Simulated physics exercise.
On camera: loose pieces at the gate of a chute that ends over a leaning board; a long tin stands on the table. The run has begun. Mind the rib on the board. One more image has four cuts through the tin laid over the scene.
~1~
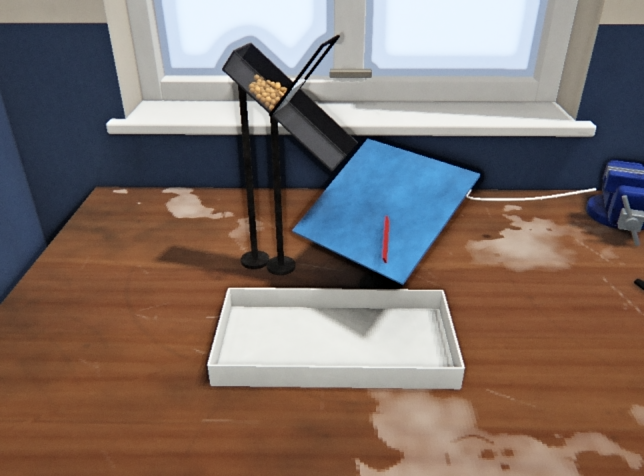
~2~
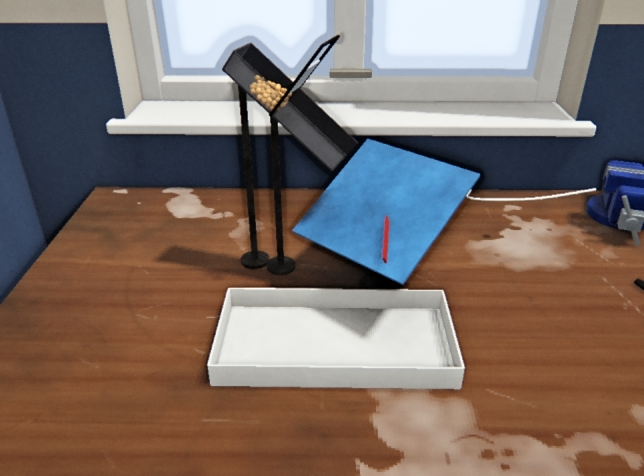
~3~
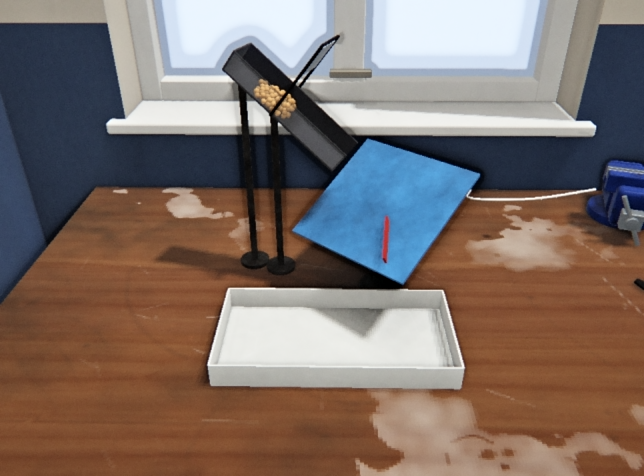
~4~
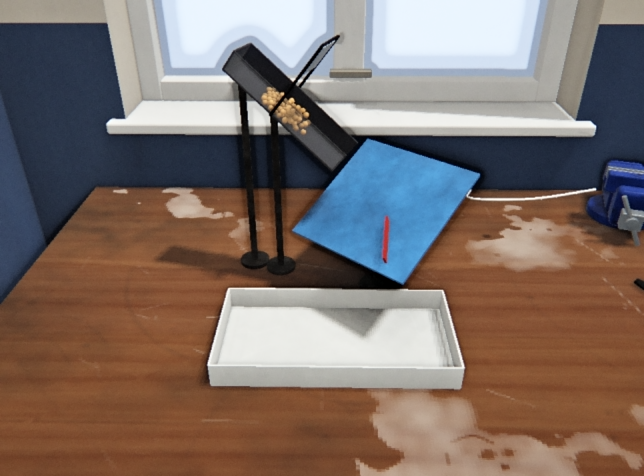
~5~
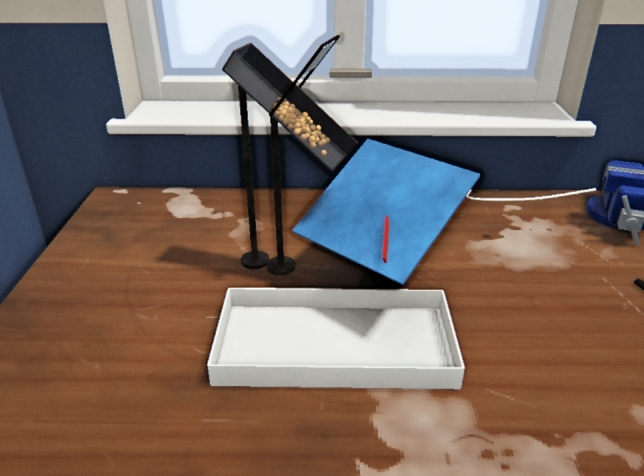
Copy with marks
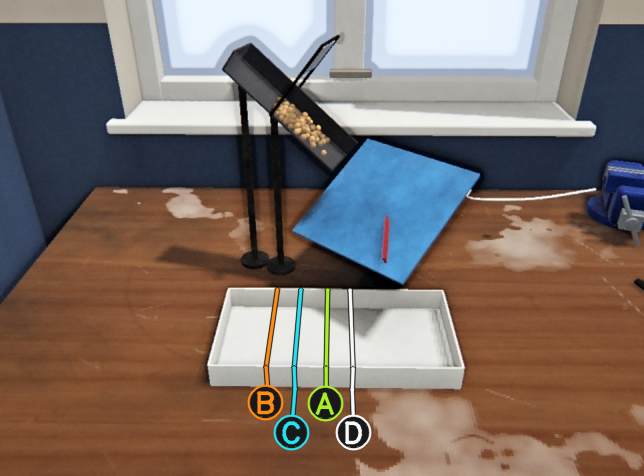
Round wooden beads slide down a dark, sloping chute, spreading out as they move right and downward toward its lower end, while the tilted blue board with a red rib and the empty white tin on the table stay still.
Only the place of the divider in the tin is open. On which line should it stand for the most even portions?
The answer is line D.
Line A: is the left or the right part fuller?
More lands on the right.
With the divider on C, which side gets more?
Right.
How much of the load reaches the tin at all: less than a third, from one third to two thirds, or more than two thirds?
It is more than two thirds.
On the marked copy, line A crosses the front rim at (326, 367); line B crosses the front rim at (266, 366); line C crosses the front rim at (294, 366); line D crosses the front rim at (353, 367).
Choosing A, of what is caught, a small part on the left of the divider, most on the right.
Choosing B, of what is caught, a stray few on the left of the divider, nearly all on the right.
Choosing C, of what is caught, a small part on the left of the divider, nearly all on the right.
Choosing D, of what is caught, about a third on the left of the divider, about two thirds on the right.
